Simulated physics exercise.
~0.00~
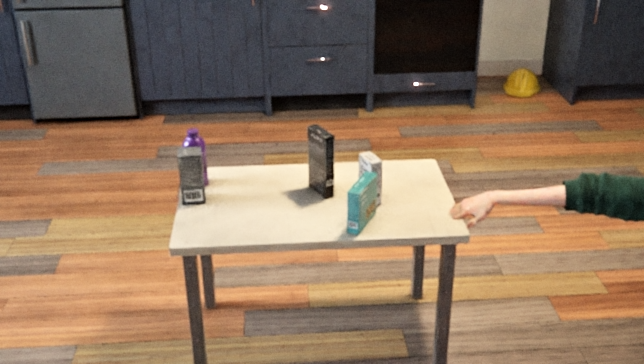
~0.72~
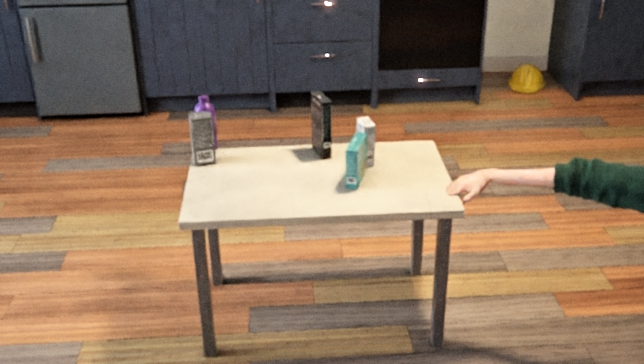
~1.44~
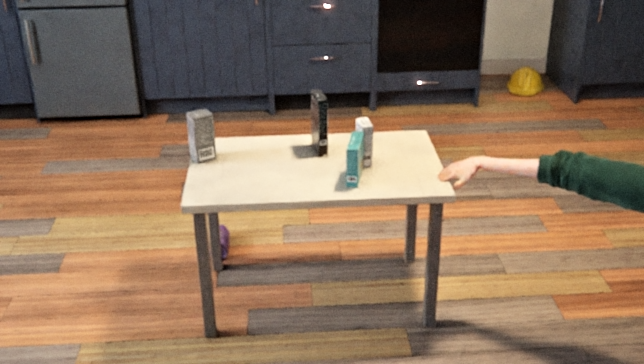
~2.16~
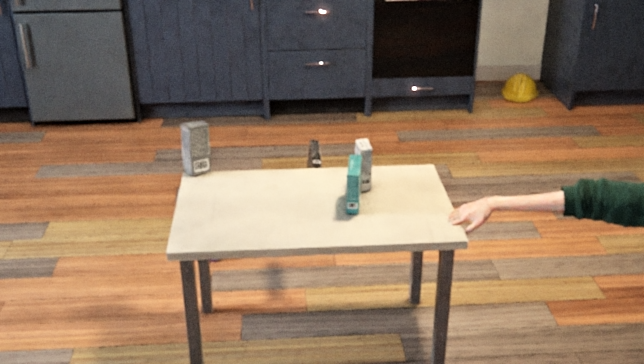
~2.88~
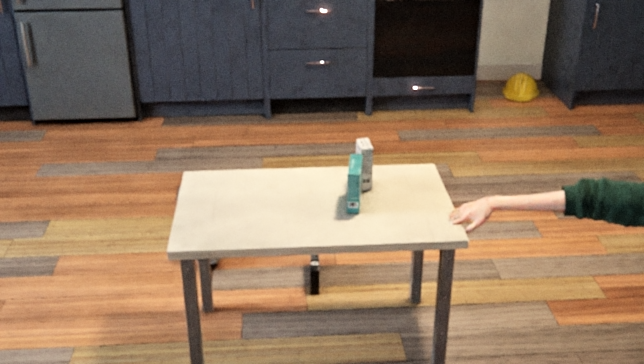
In a kitchen, a hand jerks a table and three of five items fall off.
